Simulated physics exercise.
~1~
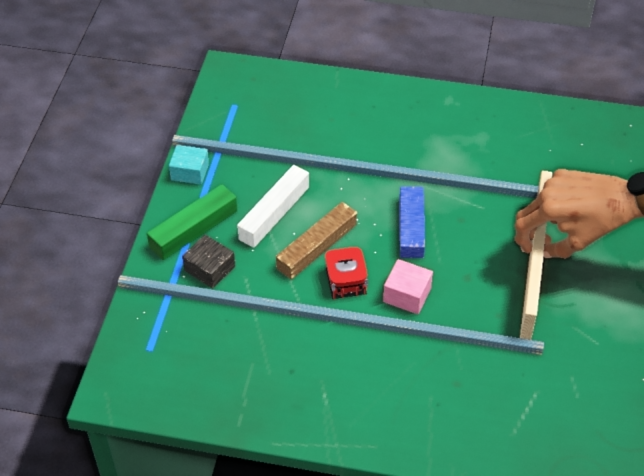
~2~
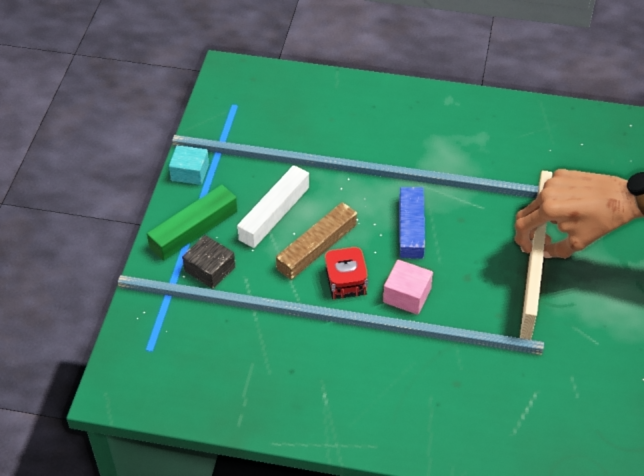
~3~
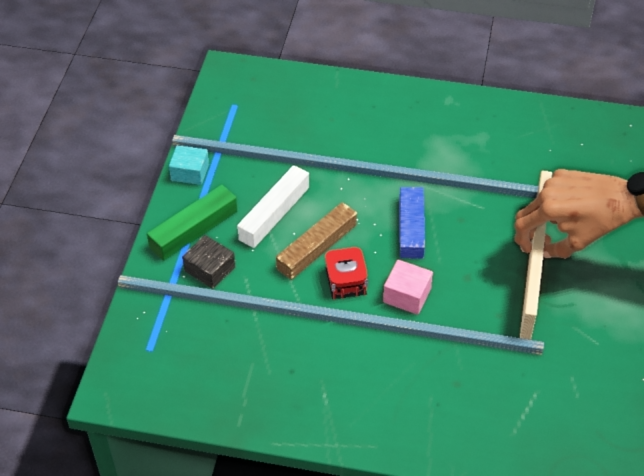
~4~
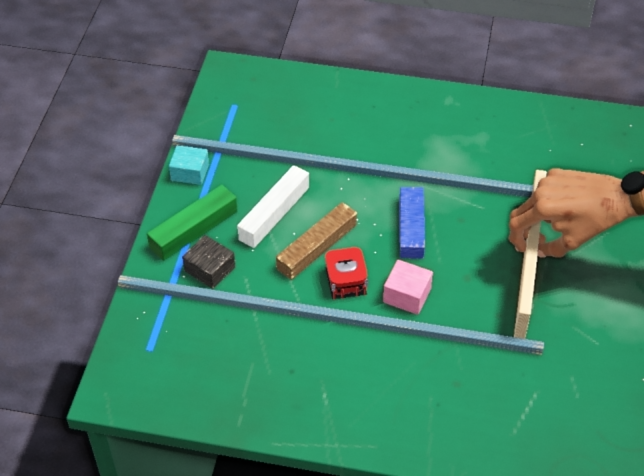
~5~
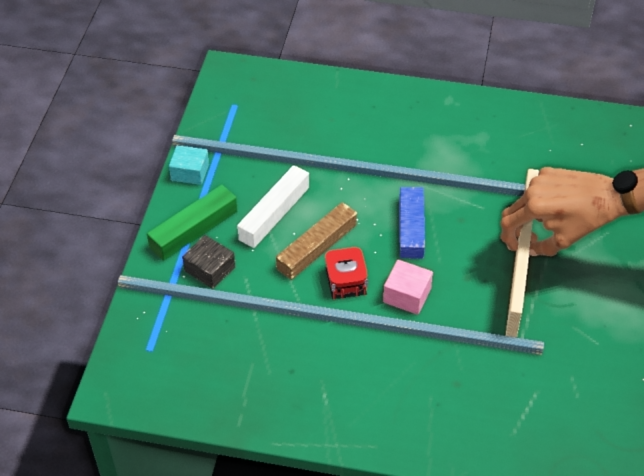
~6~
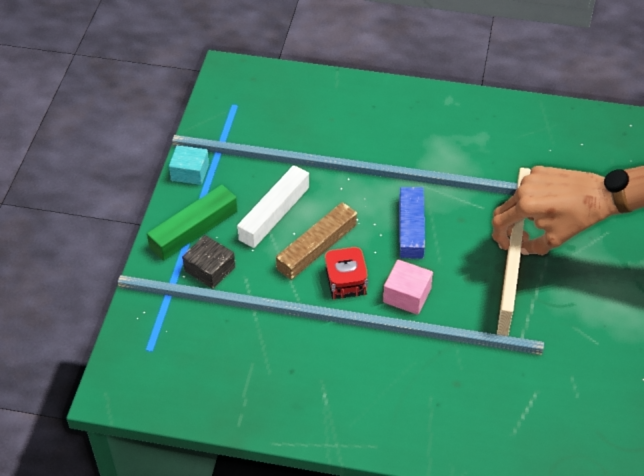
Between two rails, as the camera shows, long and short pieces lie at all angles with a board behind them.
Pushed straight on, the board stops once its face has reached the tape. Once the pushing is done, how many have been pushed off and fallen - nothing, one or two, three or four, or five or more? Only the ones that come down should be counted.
By then five or more have fallen.
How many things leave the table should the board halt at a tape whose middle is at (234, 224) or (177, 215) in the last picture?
The counts would come to 1 and 6.
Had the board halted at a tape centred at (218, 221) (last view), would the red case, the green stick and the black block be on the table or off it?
The outcome is that the red case does not come off, the green stick goes down and the black block goes down.
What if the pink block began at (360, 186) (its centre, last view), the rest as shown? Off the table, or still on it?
If so, it stays where it is.
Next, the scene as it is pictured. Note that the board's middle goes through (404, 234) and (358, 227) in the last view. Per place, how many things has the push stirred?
3 by the first point, 4 by the second.
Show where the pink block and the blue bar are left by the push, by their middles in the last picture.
You'll see the pink block at (161, 253), with the blue bar at (192, 189).
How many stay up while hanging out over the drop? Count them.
It would come to 0.
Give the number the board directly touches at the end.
The count is 2.
Soon after, none off yet; turquoise block at rest near (189, 165); green stick at rest near (193, 222); black block at rest near (209, 262).
In the end, the number that fall off is five or more; gone, red case, brown bar, white bar, black block, green stick and turquoise block.
